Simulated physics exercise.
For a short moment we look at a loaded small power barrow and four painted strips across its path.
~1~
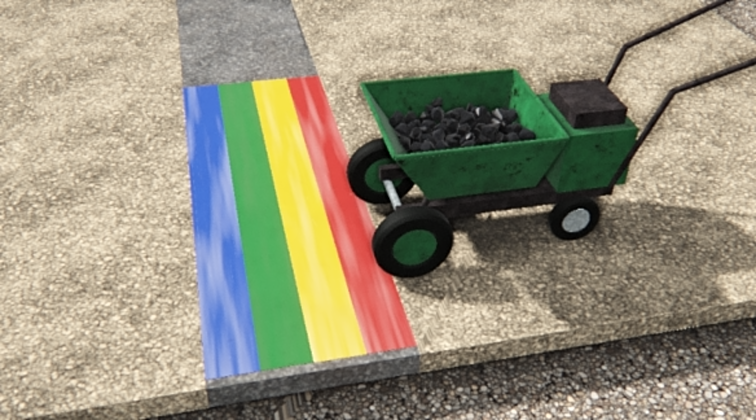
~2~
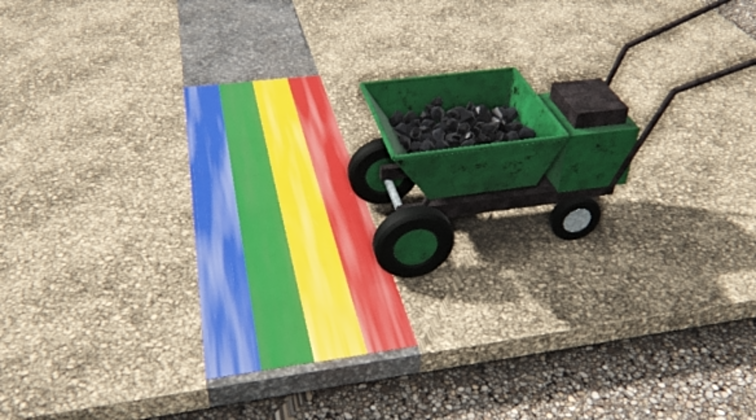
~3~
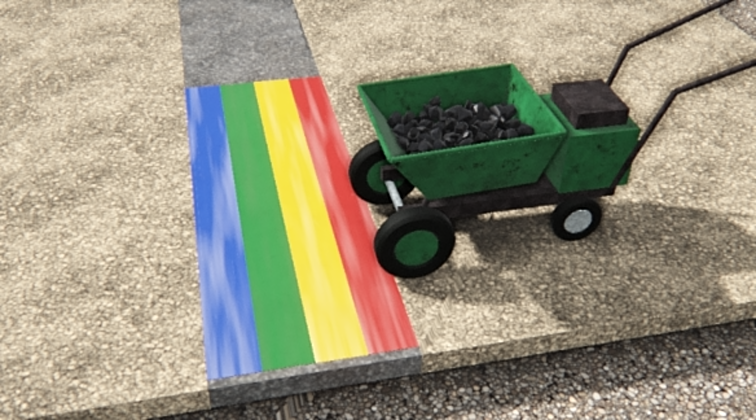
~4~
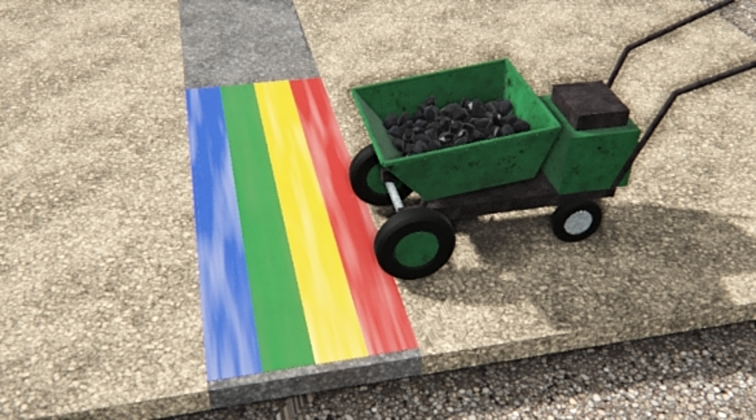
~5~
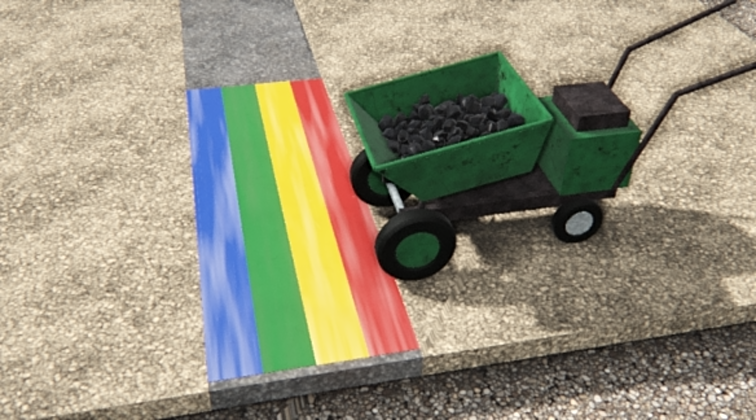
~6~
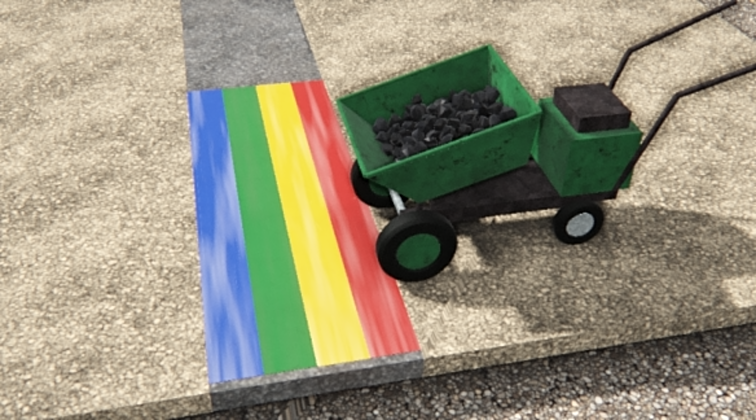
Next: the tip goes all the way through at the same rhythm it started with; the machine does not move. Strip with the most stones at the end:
Green strip.
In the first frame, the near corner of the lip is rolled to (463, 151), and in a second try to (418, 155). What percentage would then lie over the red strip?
It comes out near 20 in a hundred for the first and near 0 in a hundred for the second.
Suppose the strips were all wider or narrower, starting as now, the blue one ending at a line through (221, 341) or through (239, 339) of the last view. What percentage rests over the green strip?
Respectively 40 and 30 percent.
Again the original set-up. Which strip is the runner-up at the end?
The next one is the blue strip.
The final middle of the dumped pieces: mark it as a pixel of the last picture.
Somewhere close to (252, 253) in the last picture.
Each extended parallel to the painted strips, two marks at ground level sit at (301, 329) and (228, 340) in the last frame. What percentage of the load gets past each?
I reckon some 80 per cent and some 30 per cent.
Soon after the last picture, skip tipped steeply; all in the skip.
A little later, skip tipped right over; most in the skip; a small part over the green strip; a stray few over the blue strip; a stray few falling.
Later still, skip tipped right over; a small part in the skip; a stray few over the yellow strip; about half over the green strip; about a quarter over the blue strip; a small part off the paint.
At rest, skip tipped right over; a stray few in the skip; none over the red strip; a small part over the yellow strip; about half over the green strip; about a quarter over the blue strip; a small part off the paint.
